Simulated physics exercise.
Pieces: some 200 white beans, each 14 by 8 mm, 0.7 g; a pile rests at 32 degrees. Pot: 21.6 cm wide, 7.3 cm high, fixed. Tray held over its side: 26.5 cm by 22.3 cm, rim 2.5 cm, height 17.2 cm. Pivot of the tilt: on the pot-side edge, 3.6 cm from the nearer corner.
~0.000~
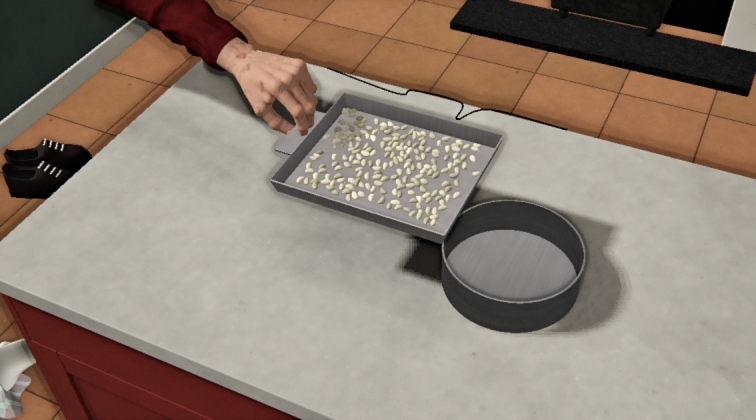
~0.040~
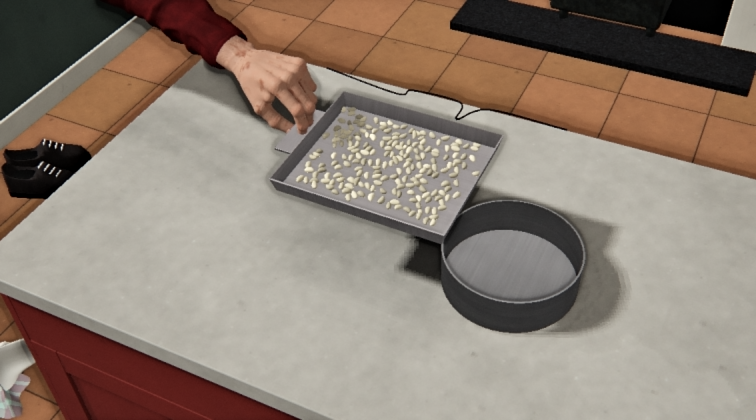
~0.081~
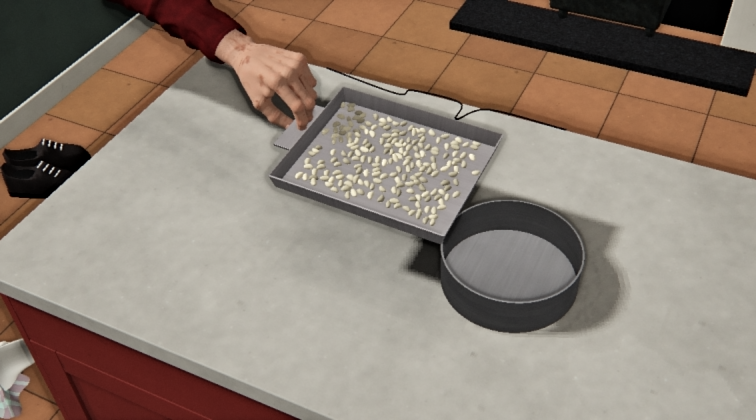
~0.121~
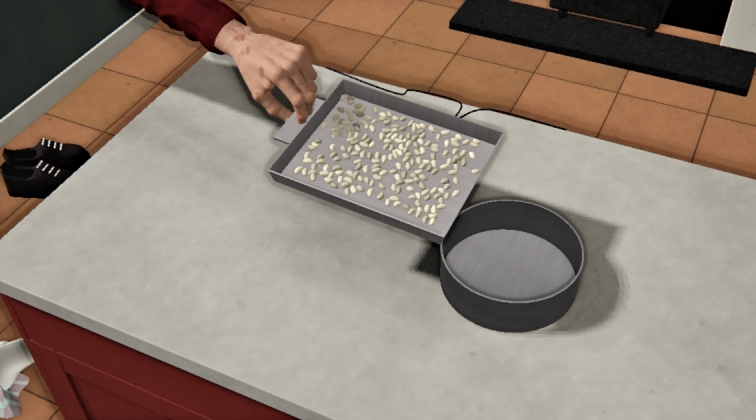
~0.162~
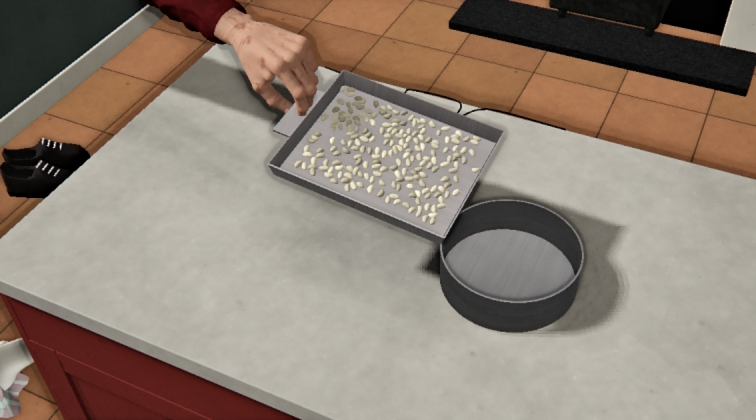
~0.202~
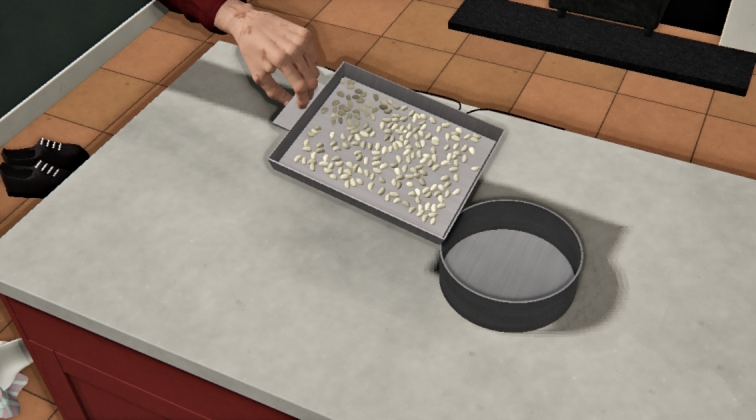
A hand in a dark red sleeve reaches in from the upper left over a pale grey kitchen counter, seen from above at an angle by a still camera. It is at the handle of a grey tray scattered with white beans, beside a dark round pot on the right. The tray's far left side rises gradually, tilting it toward the pot, while the beans stay spread across it.
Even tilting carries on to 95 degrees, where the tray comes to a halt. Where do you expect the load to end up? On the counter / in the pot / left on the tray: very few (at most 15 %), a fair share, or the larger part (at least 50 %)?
Counter: The larger part; pot: A fair share; left on the tray: Very few.
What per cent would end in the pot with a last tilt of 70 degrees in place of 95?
In that case it comes to about 20 in a hundred.
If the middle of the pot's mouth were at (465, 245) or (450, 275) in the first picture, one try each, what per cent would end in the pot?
That gives roughly 30 per cent and then 95 per cent.
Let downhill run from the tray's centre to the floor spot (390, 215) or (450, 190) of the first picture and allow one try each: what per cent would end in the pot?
The share comes to roughly 0 in a hundred, then roughly 85 in a hundred.
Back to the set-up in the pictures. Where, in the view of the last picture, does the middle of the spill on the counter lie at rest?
The middle of the spill sits at roughly (469, 360).
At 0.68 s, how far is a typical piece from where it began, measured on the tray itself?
Roughly 11 cm.
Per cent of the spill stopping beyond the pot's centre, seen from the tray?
It comes to near 50 percent.
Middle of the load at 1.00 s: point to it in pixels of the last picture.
I'd put it close to (464, 229).
After 0.68 s, tilt 51 degrees; the tray holds 100 %, the pot 0 %.
Then, at 1.00 s, tilt 78 degrees; the tray holds 70 %, the pot 0 %.
After 1.42 s, tilt 95 degrees; the tray holds 5 %, the pot 30 %.
By 2.6 s all is still; counter 70 %, pot 30 %, tray 0 %.
